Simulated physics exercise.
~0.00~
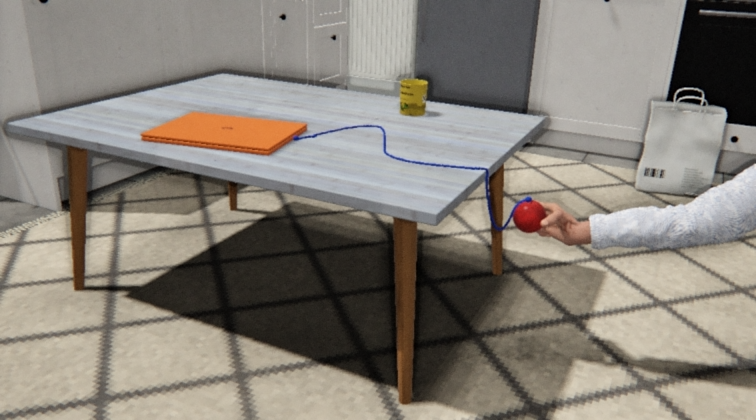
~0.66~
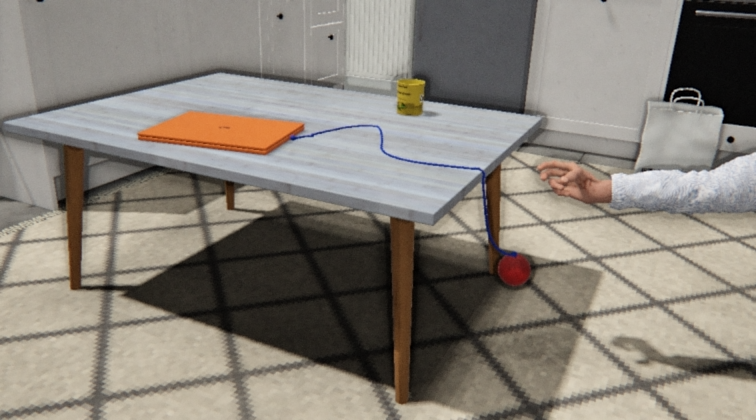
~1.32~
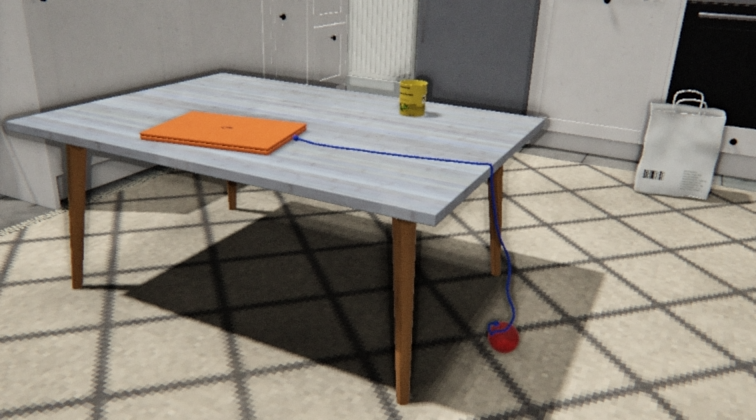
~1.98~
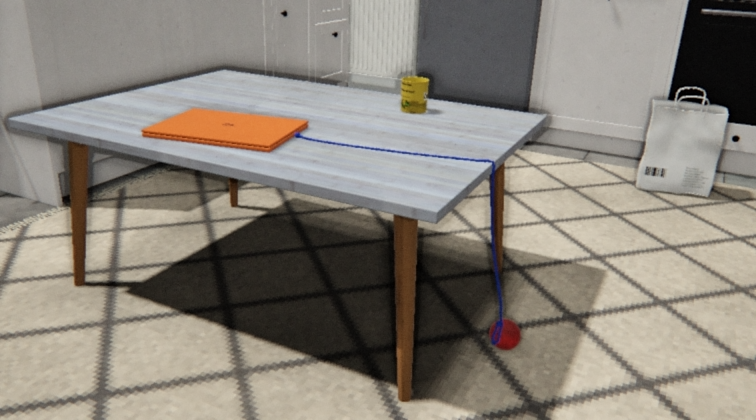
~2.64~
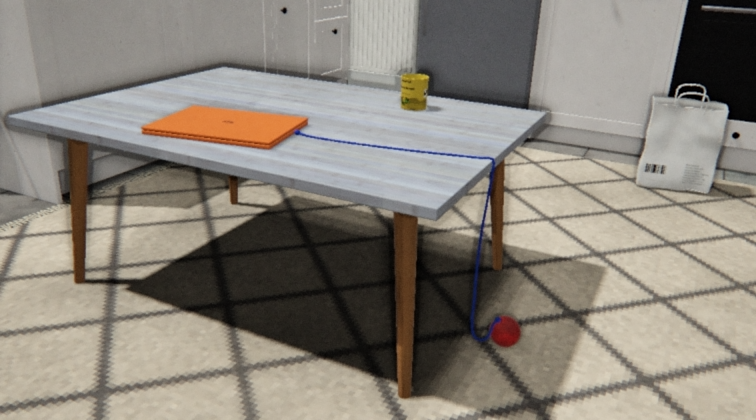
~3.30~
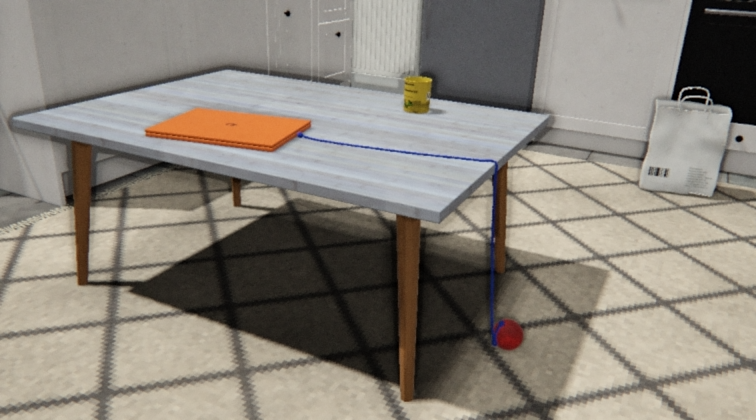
A red apple tied by a blue string to an orange laptop on a table is released by a hand, which draws back as the apple drops to the floor; the string pulls straighter and sways slightly, while the laptop and yellow cup stay in place.
